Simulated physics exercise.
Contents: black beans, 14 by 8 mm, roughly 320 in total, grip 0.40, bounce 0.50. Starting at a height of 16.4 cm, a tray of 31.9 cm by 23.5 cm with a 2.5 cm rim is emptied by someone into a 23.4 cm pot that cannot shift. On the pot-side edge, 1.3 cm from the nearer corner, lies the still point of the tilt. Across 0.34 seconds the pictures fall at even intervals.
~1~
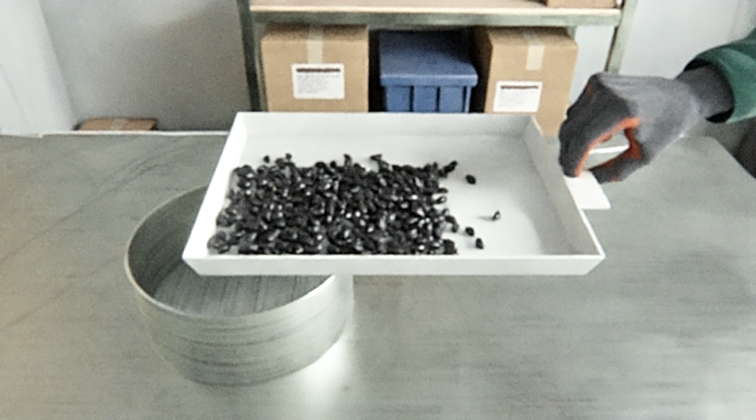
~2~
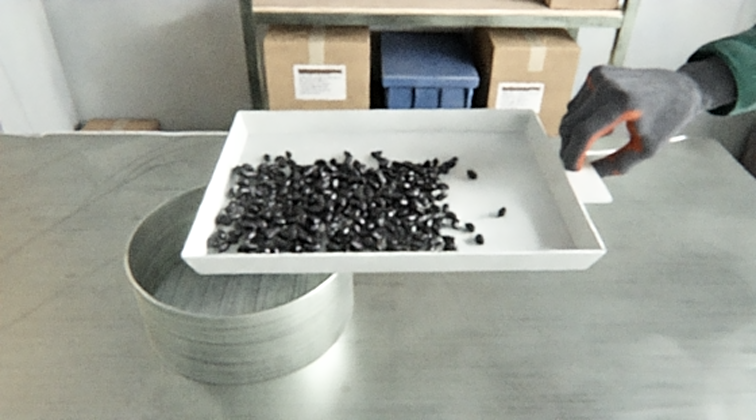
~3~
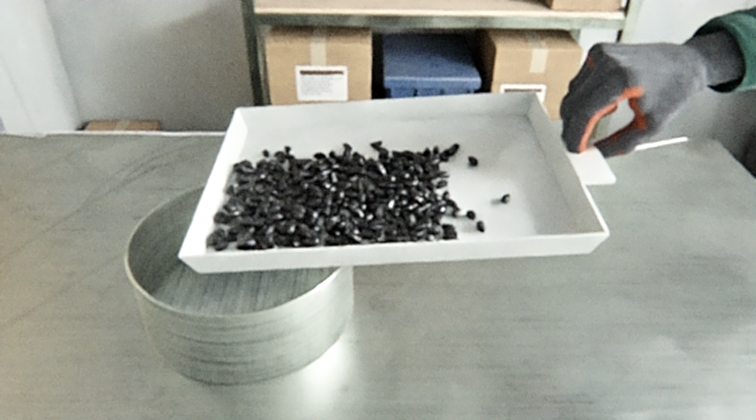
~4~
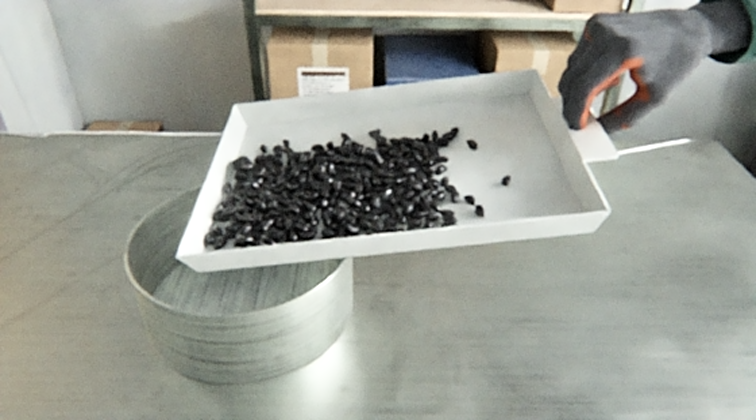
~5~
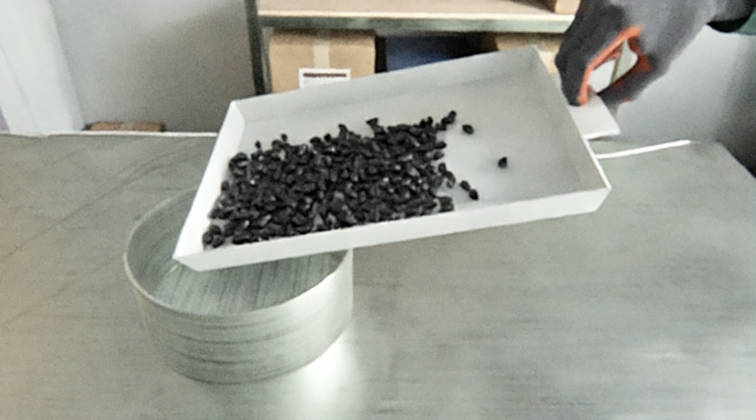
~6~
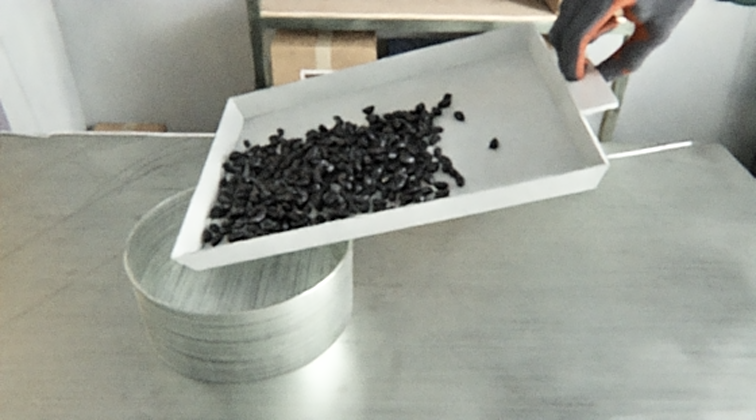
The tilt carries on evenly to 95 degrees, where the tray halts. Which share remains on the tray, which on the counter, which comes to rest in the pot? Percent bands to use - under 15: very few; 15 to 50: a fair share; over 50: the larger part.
Left on the tray - very few, counter - the larger part, pot - a fair share.
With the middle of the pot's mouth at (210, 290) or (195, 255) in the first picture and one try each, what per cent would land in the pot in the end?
Around 100 per cent, then around 80 per cent.
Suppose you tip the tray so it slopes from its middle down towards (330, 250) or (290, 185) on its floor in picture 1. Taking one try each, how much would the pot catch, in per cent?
About 0 and 90 per cent.
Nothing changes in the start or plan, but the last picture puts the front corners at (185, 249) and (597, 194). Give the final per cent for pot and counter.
Pot: 5, counter: 95.
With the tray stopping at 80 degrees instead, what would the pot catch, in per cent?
It would land at about 30 percent.
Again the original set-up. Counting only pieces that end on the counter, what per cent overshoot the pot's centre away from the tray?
Roughly 90 per cent.
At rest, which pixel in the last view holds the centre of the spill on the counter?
(111, 414), roughly.
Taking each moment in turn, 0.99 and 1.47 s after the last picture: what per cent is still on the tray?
About 60, 0.
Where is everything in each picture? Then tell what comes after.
In the first frame, tray tilt 0 degrees, front corners at (195, 251) and (591, 251); middle of the pieces at (341, 204); pot at (242, 236).
In the second frame, tray tilt 1 degrees, front corners at (194, 250) and (592, 245); middle of the pieces at (340, 201).
In the third frame, tray tilt 5 degrees, front corners at (192, 249) and (595, 228), lowest corner left front; middle of the pieces at (339, 194).
In the fourth frame, tray tilt 9 degrees, front corners at (188, 249) and (596, 206), lowest corner left front; middle of the pieces at (337, 186).
In the fifth frame, tray tilt 13 degrees, front corners at (185, 249) and (596, 184), lowest corner left front; middle of the pieces at (334, 177).
In the sixth frame, tray tilt 17 degrees, front corners at (183, 249) and (593, 160), lowest corner left front; middle of the pieces at (330, 169); pot at (242, 234).
Then, 0.59 s after the last picture, tilt 54 degrees; the tray holds 100 %, the pot 0 %.
Then, 0.99 s after the last picture, tilt 78 degrees; the tray holds 60 %, the pot 10 %.
Then, 1.47 s after the last picture, tilt 95 degrees; the tray holds 0 %, the pot 35 %.
In the end, tray 0 %, counter 65 %, pot 35 %.
